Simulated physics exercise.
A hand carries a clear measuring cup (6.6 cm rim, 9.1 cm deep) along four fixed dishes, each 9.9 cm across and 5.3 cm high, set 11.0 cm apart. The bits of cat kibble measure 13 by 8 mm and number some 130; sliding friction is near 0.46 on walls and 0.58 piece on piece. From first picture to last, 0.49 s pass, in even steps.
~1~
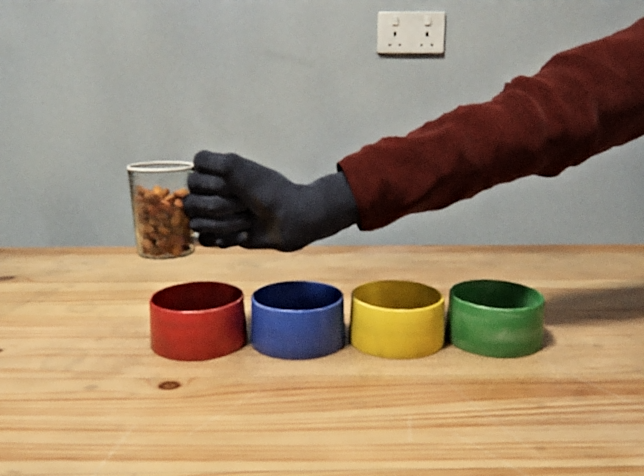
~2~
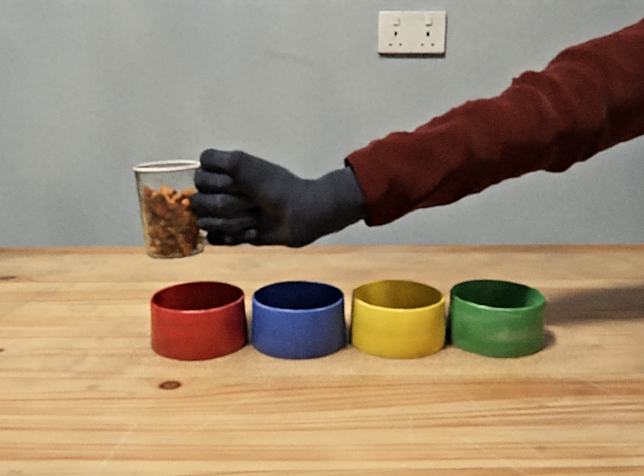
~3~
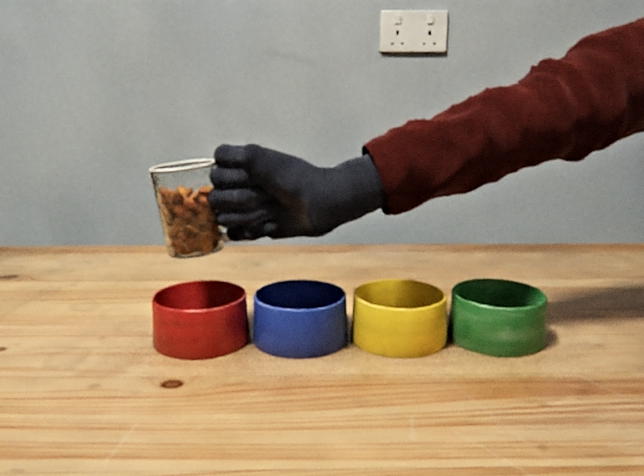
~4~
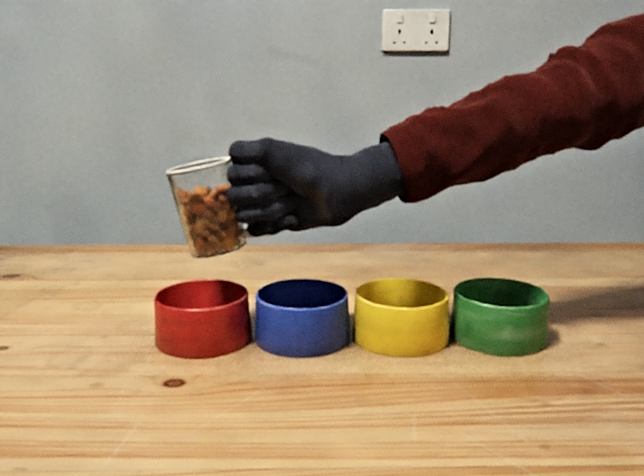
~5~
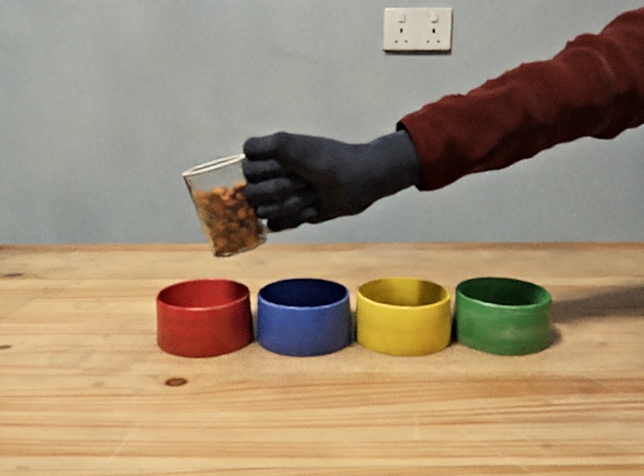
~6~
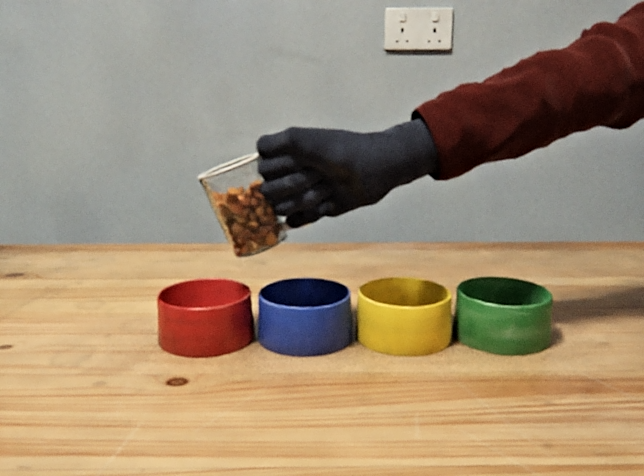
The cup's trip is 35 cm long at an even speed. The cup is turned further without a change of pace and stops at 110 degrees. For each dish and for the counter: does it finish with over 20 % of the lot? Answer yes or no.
Red: No, blue: No, green: No, yellow: Yes, counter: No.
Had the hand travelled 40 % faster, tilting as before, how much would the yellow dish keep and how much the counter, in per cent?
Then: Yellow 80; counter 10.
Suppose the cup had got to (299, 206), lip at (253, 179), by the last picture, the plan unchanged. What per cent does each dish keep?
Red 0, blue 0, green 0, yellow 80.
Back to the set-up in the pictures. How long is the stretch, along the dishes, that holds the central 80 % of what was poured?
Some 6 cm.
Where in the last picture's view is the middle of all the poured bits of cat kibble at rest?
Near (410, 322).
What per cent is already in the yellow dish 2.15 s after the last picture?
Some 25 per cent.
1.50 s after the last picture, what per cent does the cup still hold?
Roughly 100 per cent.
Then, 0.90 s after the last picture, tilt 62 degrees; cup holds 100 %.
Then, 1.50 s after the last picture, tilt 89 degrees; cup holds 100 %.
Then, 2.15 s after the last picture, tilt 110 degrees; cup holds 65 %, yellow 25 %.
In the end, red 0 %, blue 0 %, green 0 %, yellow 80 %, counter 10 %, cup 10 %.
